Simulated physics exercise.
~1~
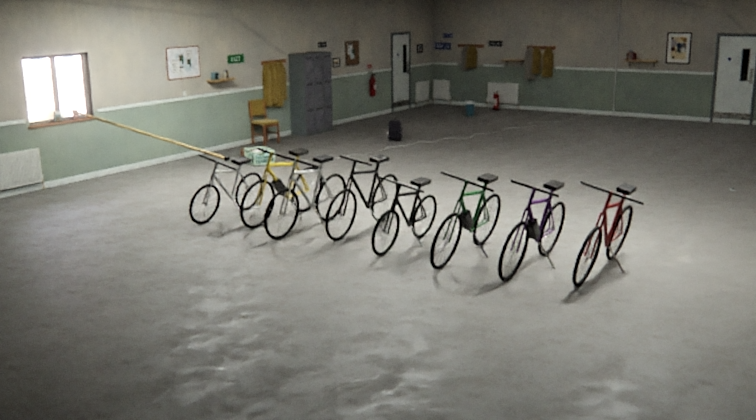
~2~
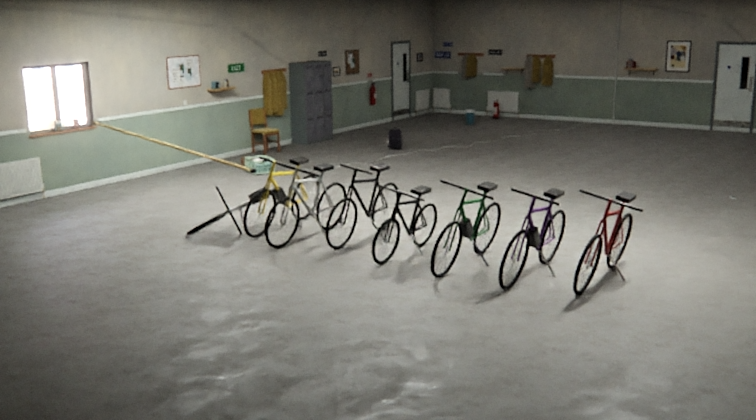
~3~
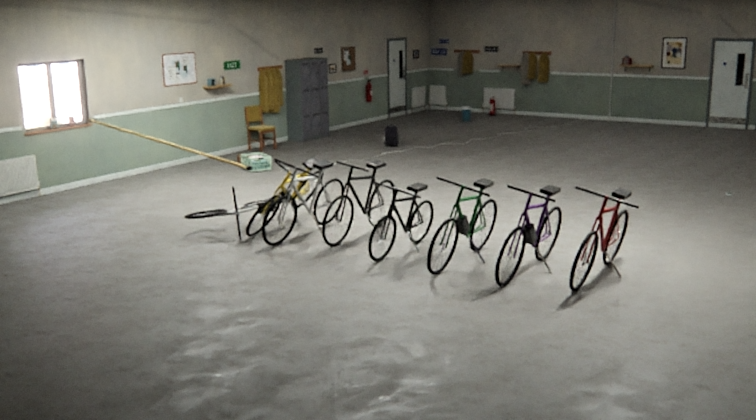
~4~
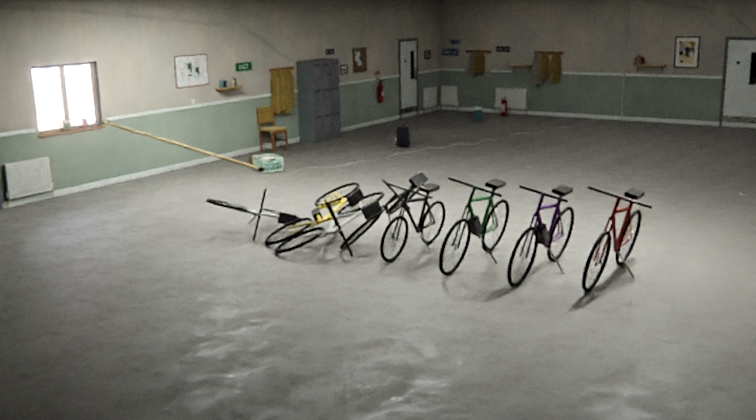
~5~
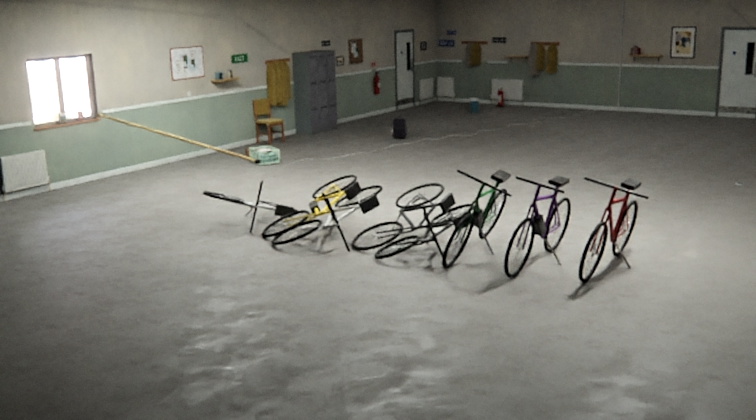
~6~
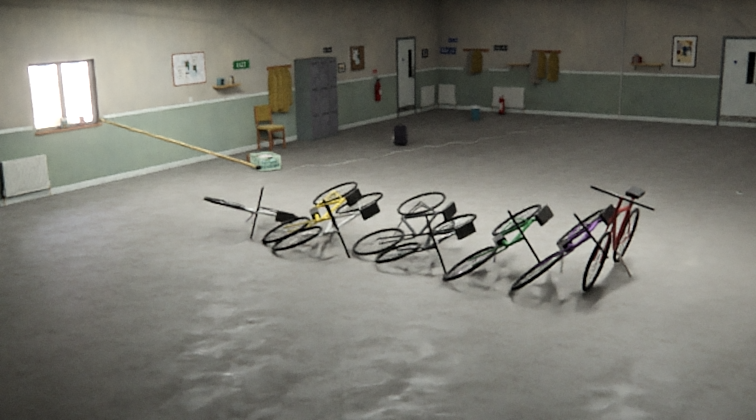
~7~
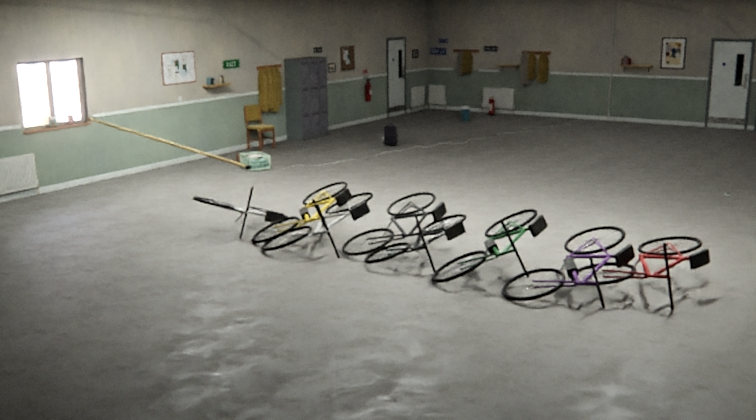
In a large bare hall, a row of parked bicycles toppling one after another from left to right until all lie fallen.
